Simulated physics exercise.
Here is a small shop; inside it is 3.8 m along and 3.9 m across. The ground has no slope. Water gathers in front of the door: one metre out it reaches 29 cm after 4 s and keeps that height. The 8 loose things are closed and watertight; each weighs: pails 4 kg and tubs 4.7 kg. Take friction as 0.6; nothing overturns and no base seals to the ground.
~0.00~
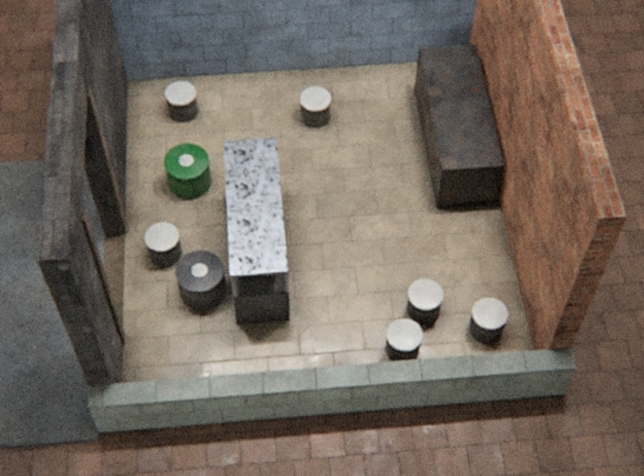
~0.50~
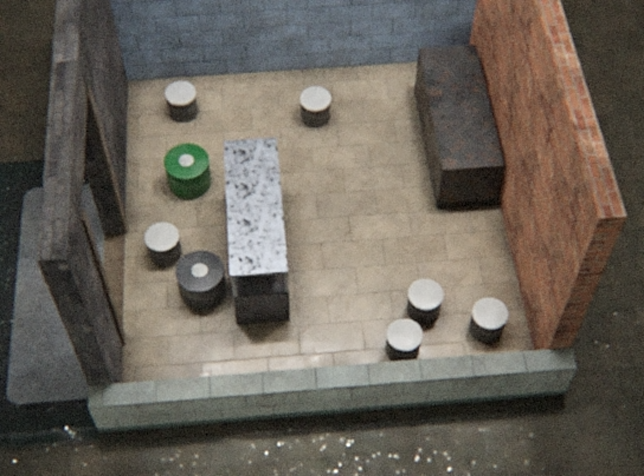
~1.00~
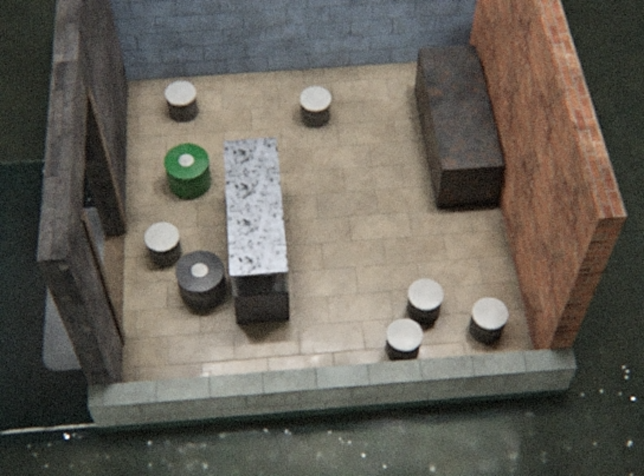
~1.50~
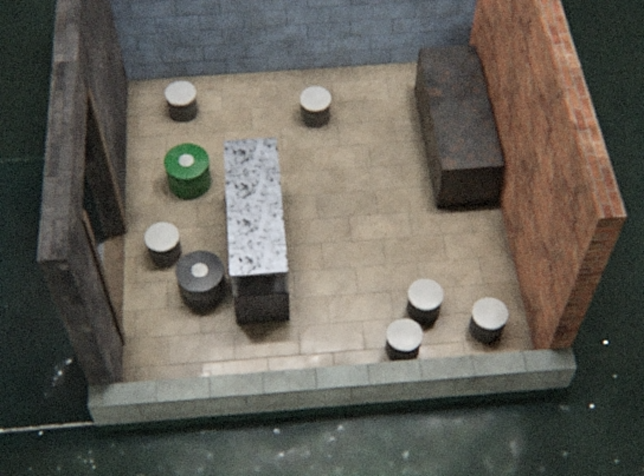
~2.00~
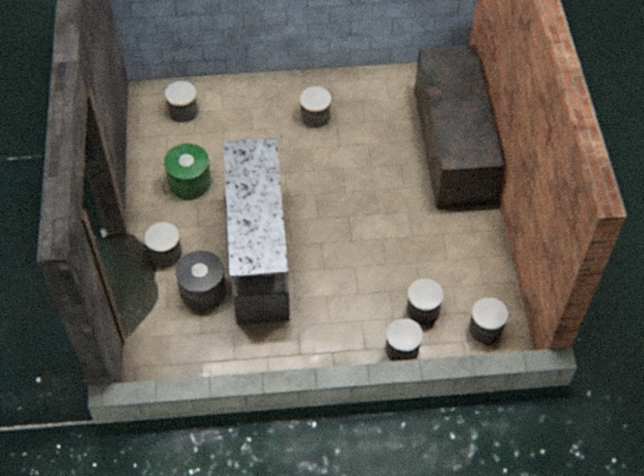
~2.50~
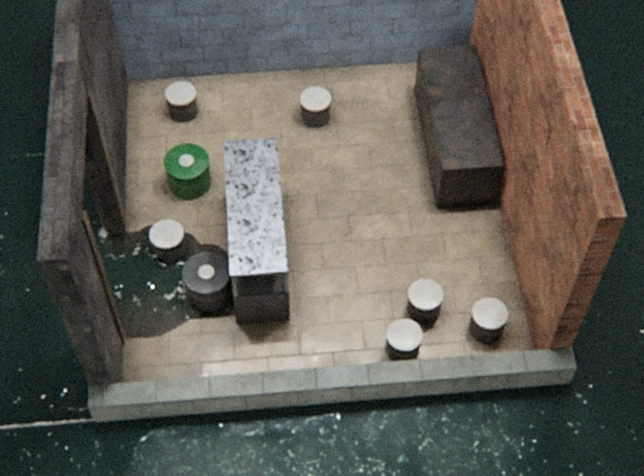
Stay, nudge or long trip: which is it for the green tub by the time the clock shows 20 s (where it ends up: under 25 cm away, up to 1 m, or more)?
Green tub slides a little.
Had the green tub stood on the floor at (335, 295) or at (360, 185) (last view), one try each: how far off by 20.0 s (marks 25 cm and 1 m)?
In turn: It is nudged along; it is nudged along.
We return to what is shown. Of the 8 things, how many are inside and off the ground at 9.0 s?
8 of them.
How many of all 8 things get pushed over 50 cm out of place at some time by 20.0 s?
8 of them.
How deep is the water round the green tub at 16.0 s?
About 16 cm.
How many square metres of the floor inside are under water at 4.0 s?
Some 4.5 m2.
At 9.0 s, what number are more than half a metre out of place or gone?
By then 8.
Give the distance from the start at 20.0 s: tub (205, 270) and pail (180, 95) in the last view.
In turn: 50 cm, 250 cm.
After 4.0 s the green tub is near (172, 134), 0.4 m from its start, aground; 1 afloat.
After 9.0 s the green tub is near (142, 102), 0.8 m from its start, afloat; 8 afloat.
After 16.0 s the green tub is near (142, 128), 0.6 m from its start, afloat; 8 afloat.
After 20.0 s the green tub is near (144, 136), 0.4 m from its start, afloat; 8 afloat.
